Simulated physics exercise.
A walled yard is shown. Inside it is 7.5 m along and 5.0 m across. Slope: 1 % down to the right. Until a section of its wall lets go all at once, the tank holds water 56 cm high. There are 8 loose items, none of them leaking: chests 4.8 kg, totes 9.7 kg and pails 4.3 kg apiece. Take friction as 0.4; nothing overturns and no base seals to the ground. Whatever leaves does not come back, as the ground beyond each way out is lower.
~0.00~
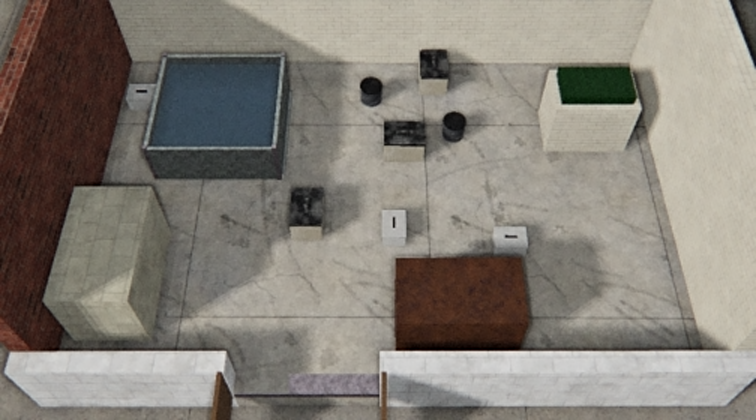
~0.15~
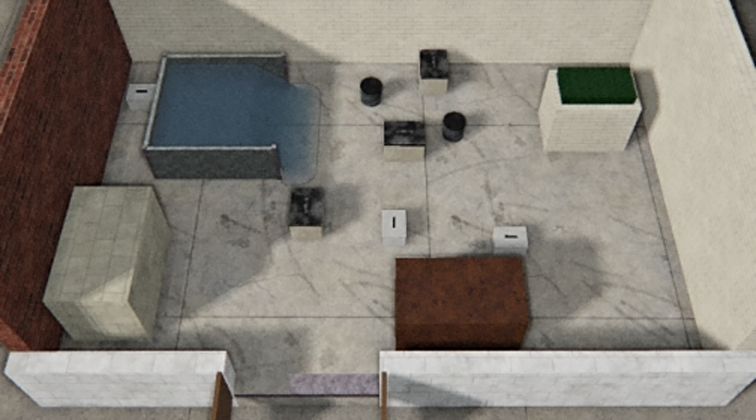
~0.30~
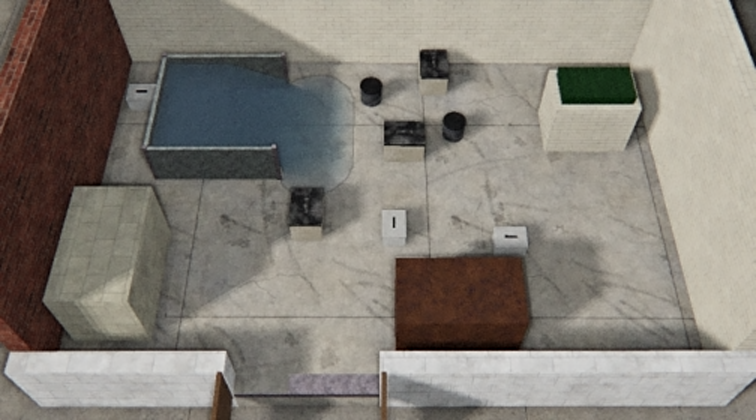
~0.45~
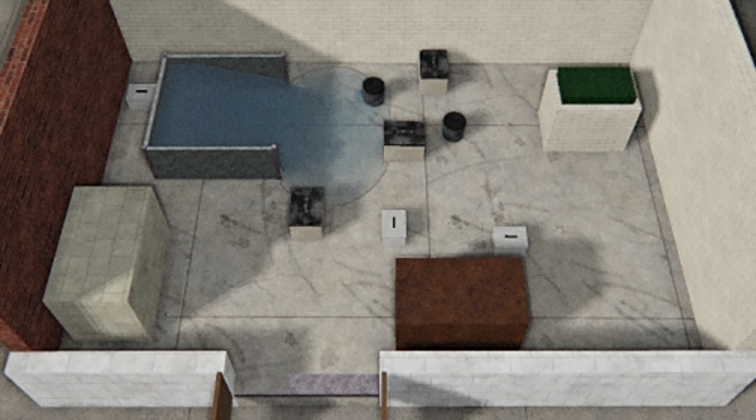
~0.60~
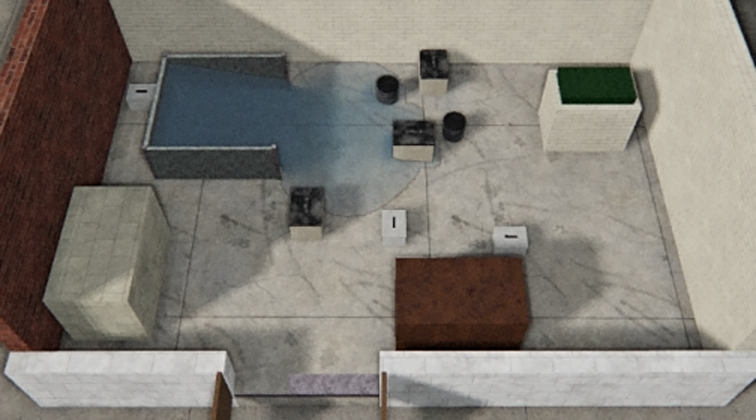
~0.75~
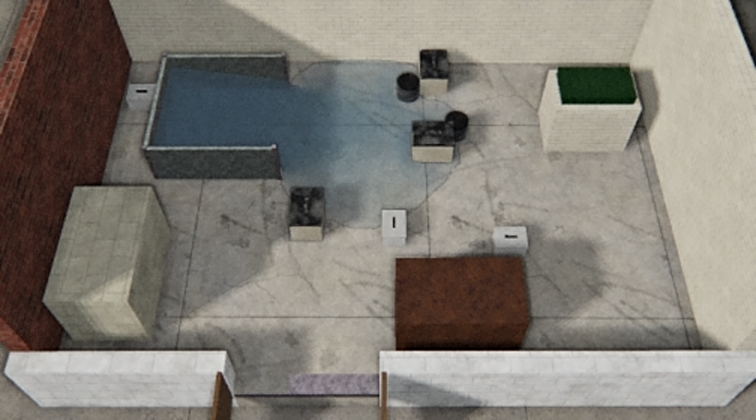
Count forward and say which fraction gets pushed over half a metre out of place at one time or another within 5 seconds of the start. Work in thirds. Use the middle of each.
My guess is the top band, two thirds and up.
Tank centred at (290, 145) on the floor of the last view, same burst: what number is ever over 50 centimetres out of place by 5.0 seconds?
Then 5 of them would.
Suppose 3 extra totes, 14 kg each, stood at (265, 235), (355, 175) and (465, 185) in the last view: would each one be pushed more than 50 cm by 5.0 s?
Reading them off in order: Not beyond, clears the mark, clears the mark.
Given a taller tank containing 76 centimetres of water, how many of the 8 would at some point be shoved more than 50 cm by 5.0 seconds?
Then it comes to 6.
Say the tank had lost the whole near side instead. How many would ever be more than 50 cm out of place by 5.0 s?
Result: 2.
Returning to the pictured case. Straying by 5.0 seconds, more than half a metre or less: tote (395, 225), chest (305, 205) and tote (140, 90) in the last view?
First exceeding it, second falling below it, third falling below it.
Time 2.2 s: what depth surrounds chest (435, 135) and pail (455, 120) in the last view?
Close to 5 and 10 centimetres.
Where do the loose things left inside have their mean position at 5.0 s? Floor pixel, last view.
Roughly at (480, 234).
After 1.1 s 3 of 8 are over 50 cm from their spots; 0 afloat.
After 2.2 s 5 of 8 are over 50 cm from their spots; 4 afloat.
After 3.5 s 6 of 8 are over 50 cm from their spots; 4 afloat.
After 5.0 s 6 of 8 are over 50 cm from their spots, and 6 have been at some point; 5 afloat.
